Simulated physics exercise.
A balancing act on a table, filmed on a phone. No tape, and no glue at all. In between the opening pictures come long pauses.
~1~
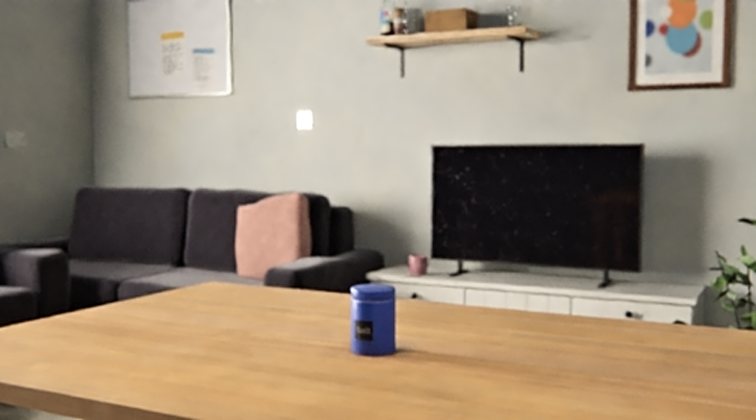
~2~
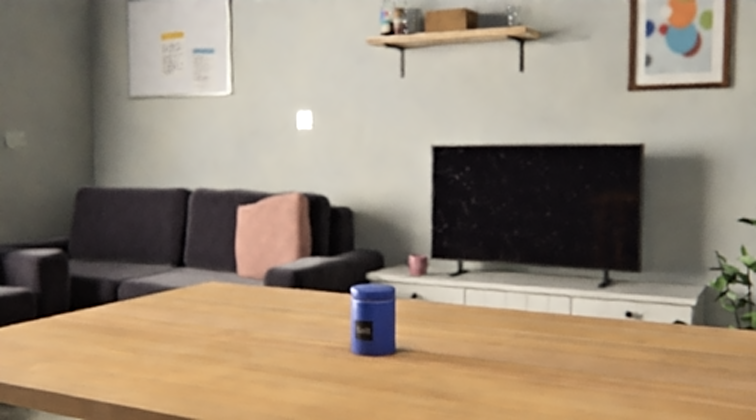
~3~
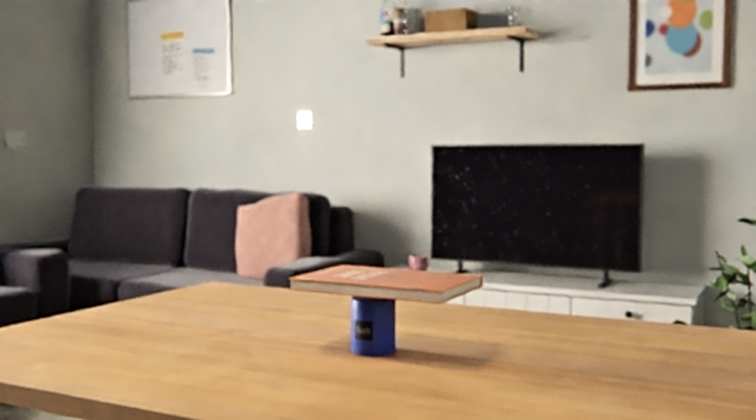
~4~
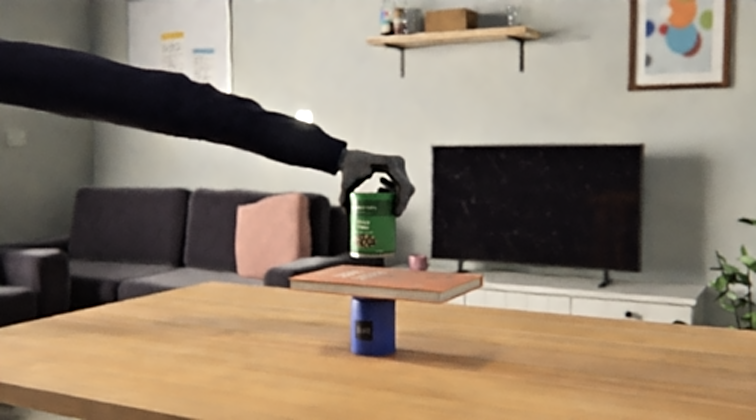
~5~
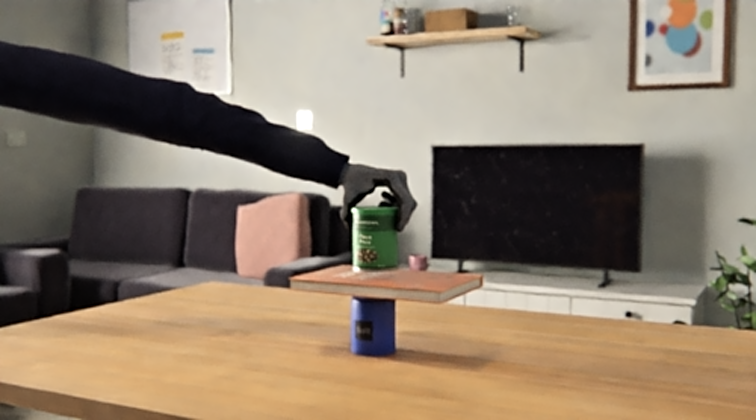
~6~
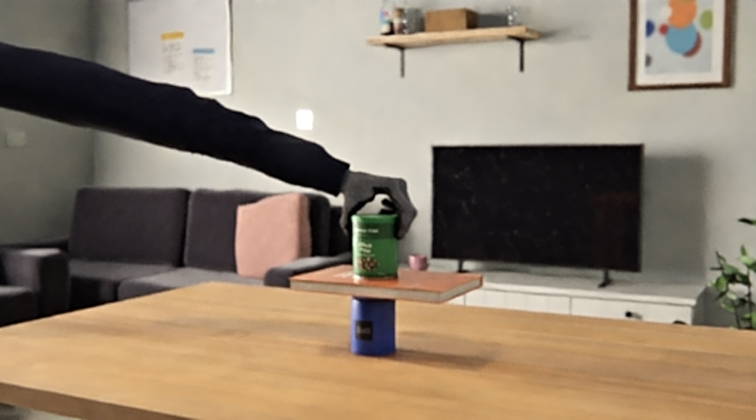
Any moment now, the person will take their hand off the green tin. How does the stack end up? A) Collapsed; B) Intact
B.
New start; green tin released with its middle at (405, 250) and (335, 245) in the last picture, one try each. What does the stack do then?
Well, the first time the stack comes down, and the second time it stays put.
Then, 0.50 s past the last view, nothing moves.
Then, 1.30 s past the last view, green tin resting near (376, 247).
Finally, all 3 still in place. Final places as the last picture's camera would see them, green tin near (376, 247). The stack keeps its balance.
